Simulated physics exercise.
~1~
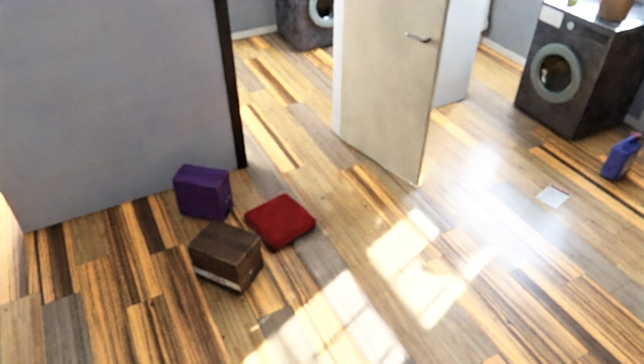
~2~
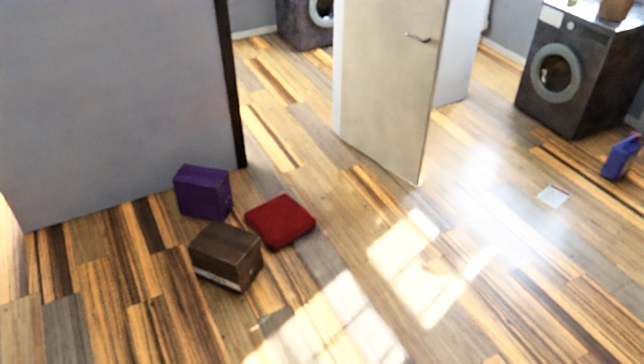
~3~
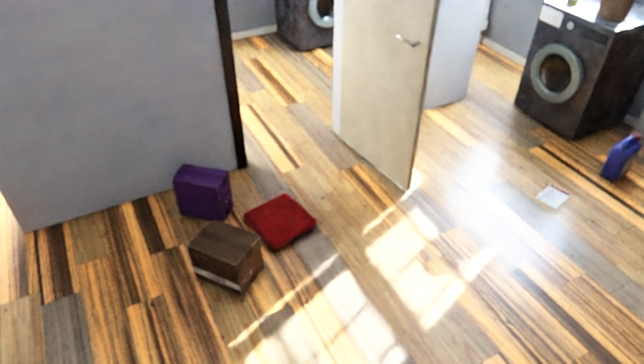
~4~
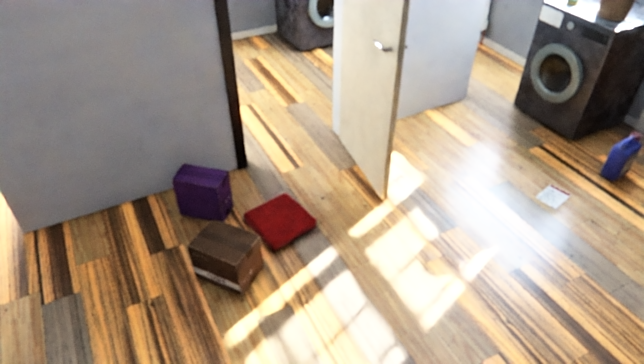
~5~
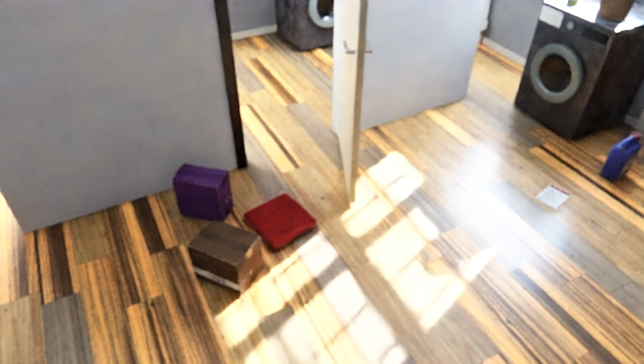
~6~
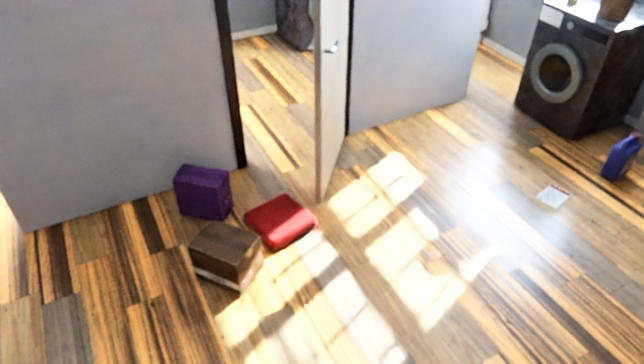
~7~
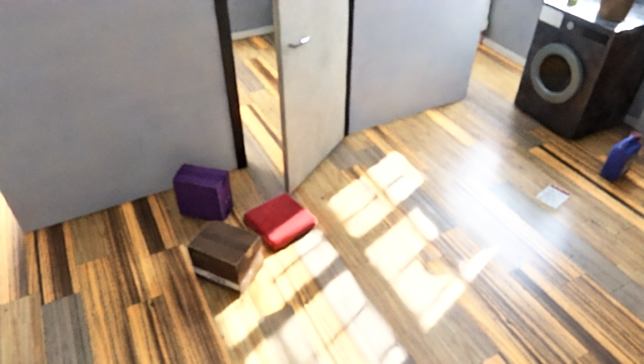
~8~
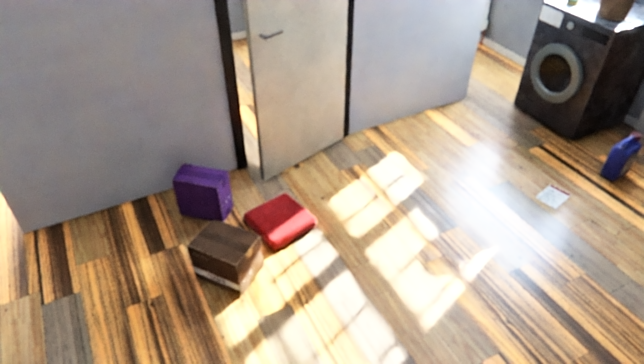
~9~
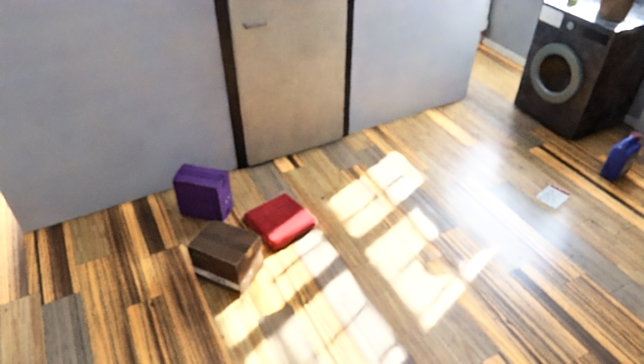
A pale door swings steadily shut behind a purple box, brown box and red cushion.
